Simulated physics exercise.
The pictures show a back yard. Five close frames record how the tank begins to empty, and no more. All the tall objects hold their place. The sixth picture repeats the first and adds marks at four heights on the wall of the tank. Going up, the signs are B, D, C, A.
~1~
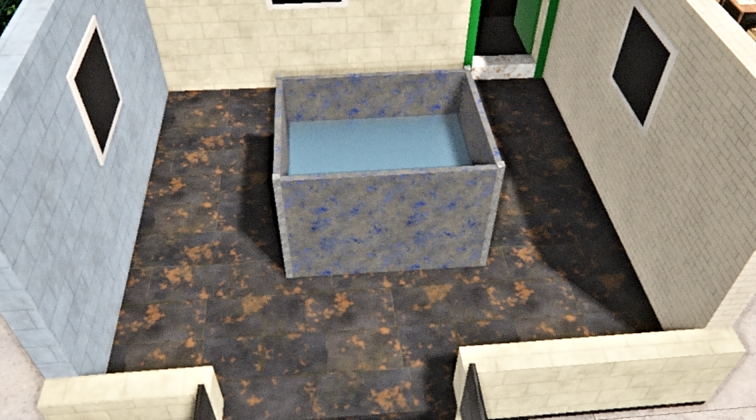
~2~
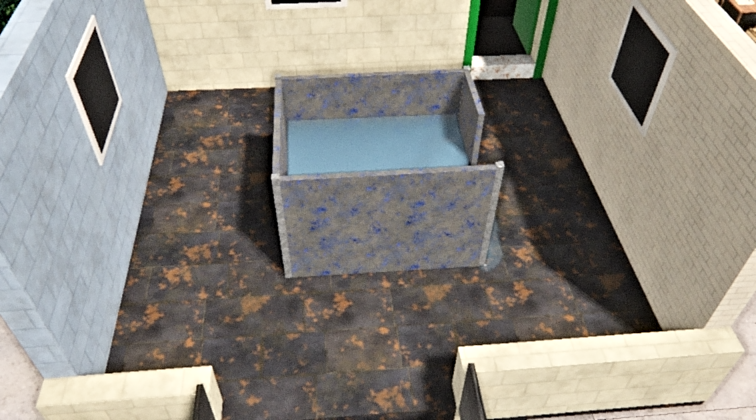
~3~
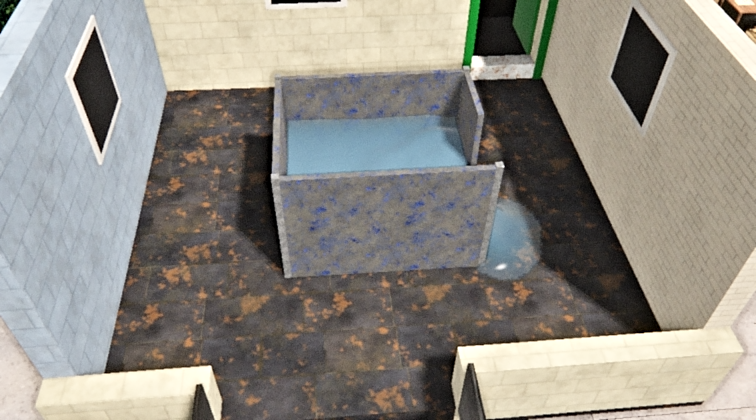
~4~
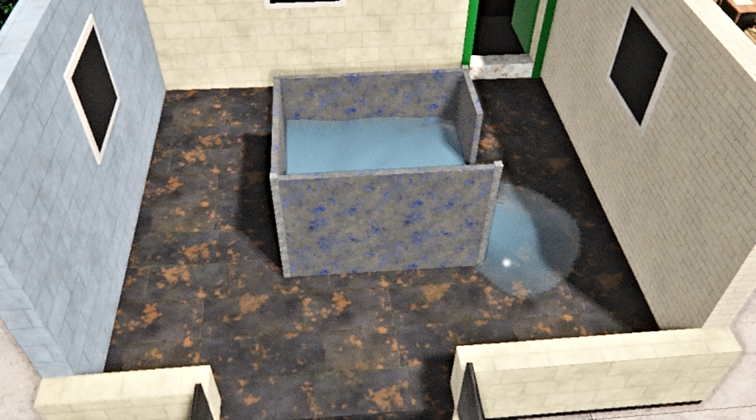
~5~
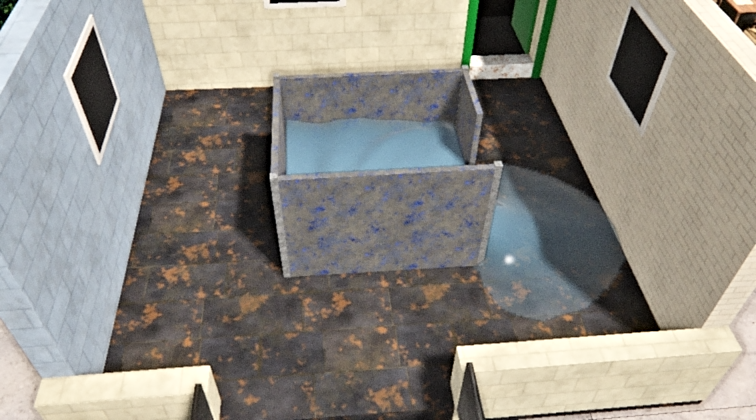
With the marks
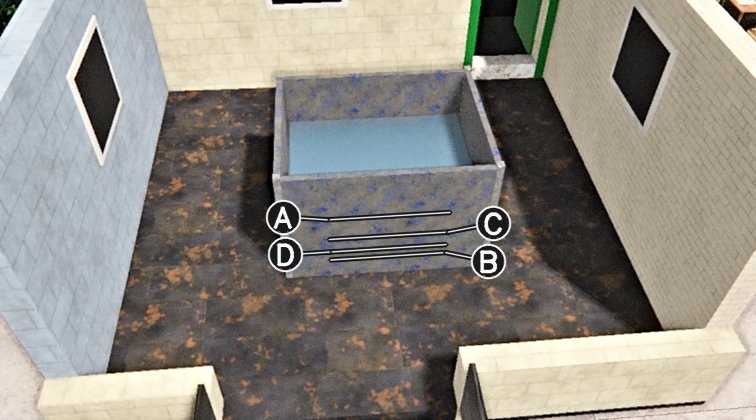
A walled back yard with a dark, rust-blotched floor is seen from above by a still camera. A grey, blue-flecked tank of pale blue water sits toward the back, between a bluish wall at left and a cream wall at right, with a green doorway behind. The tank's right side opens, and water emerges low beside it, spreading rightward across the floor in a widening rounded sheet while the surface inside ripples and dips.
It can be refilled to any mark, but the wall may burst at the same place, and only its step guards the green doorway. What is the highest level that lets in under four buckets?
Use line A.
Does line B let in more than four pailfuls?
No, that is safe.
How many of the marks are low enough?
All four.
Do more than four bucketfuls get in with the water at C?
No, that is safe.
On the marked copy, A at (389, 216); B at (388, 256); C at (388, 235); D at (388, 248); from the bottom up B, D, C, A.
For line A, a bucket or two gets in.
For line B, nothing gets over.
For line C, nothing gets over.
For line D, nothing gets over.
